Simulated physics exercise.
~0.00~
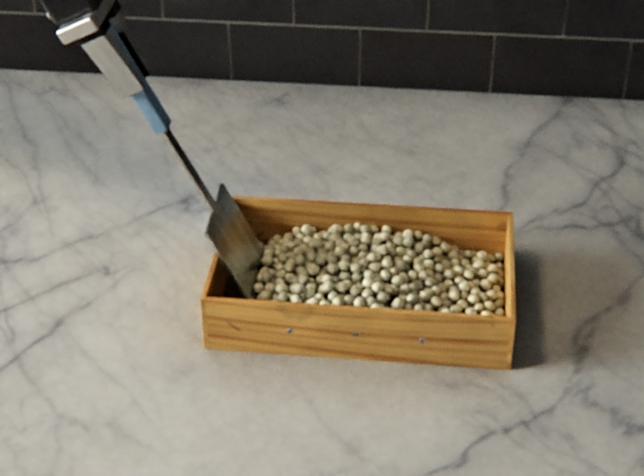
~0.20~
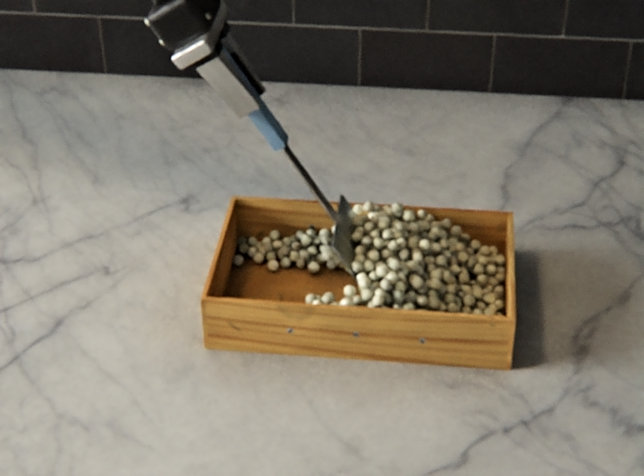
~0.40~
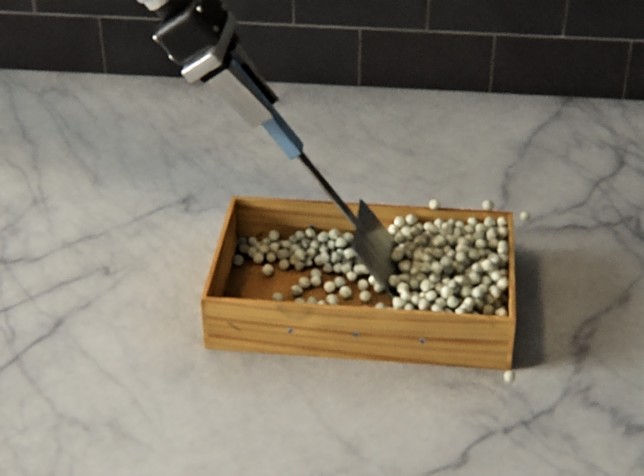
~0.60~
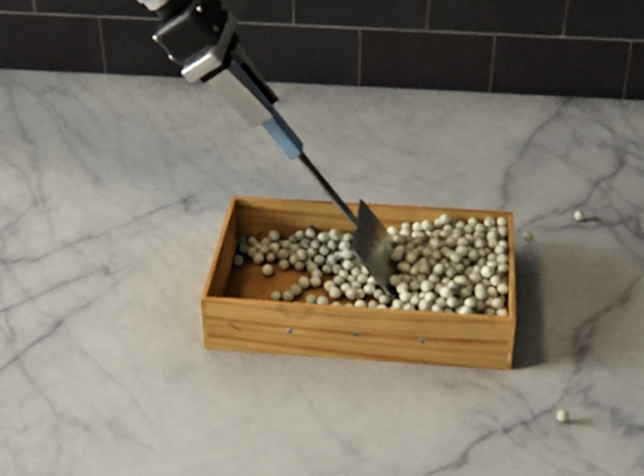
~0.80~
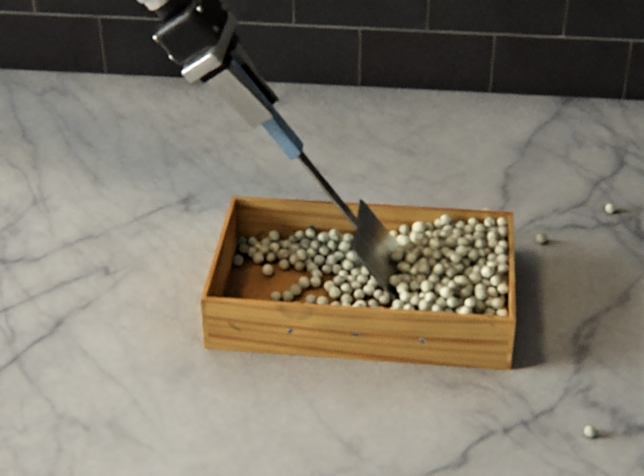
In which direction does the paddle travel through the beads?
The paddle travels to the right, from the left end of the tray to a little past its middle.
